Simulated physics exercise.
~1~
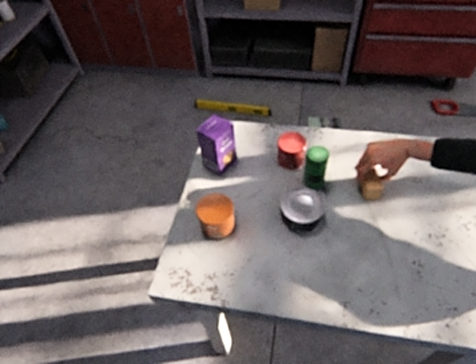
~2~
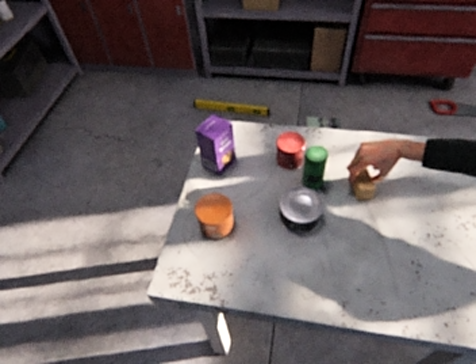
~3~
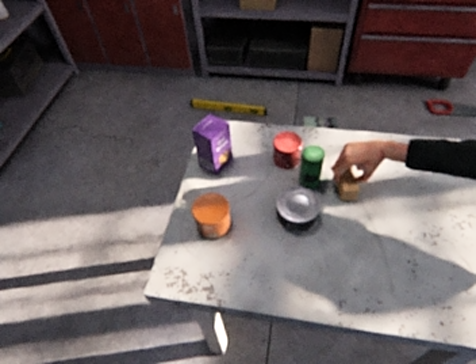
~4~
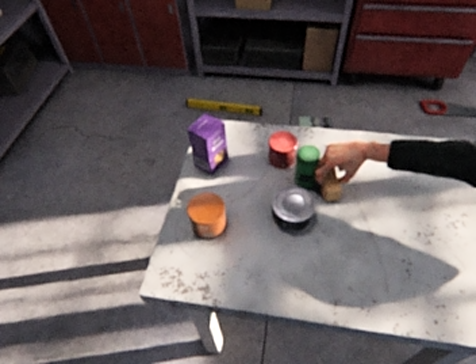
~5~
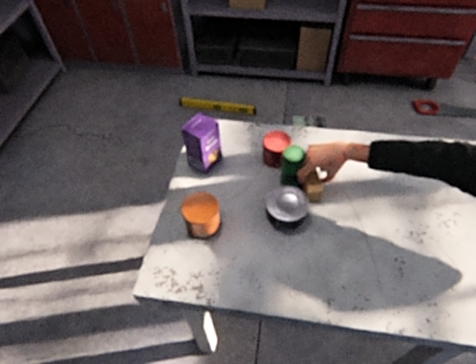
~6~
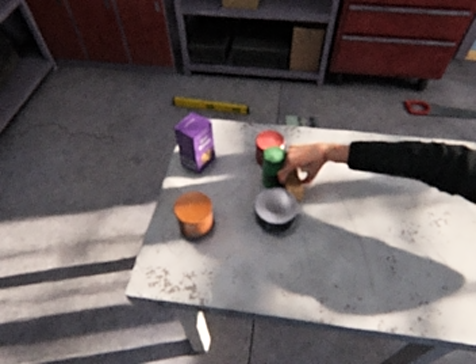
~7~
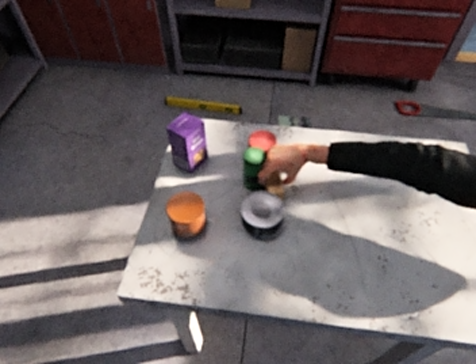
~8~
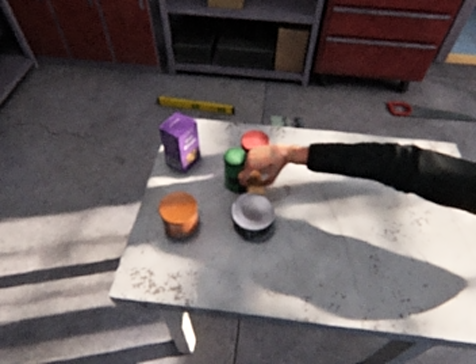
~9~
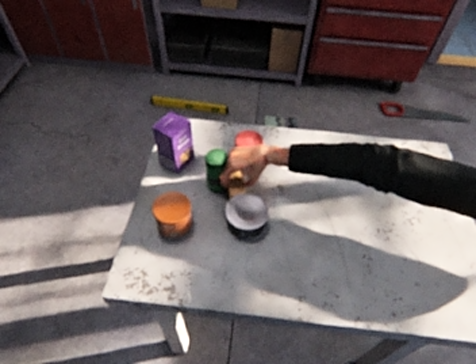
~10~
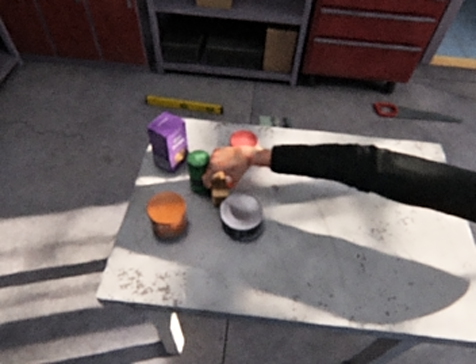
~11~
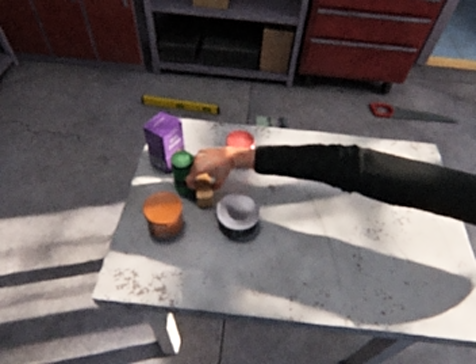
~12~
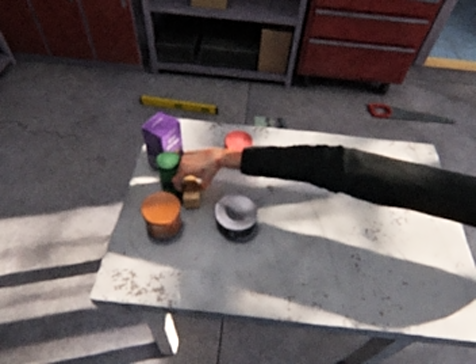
Workshop table with hand sliding a small block left, pushing an upright green jar away from the red tin toward the purple carton.
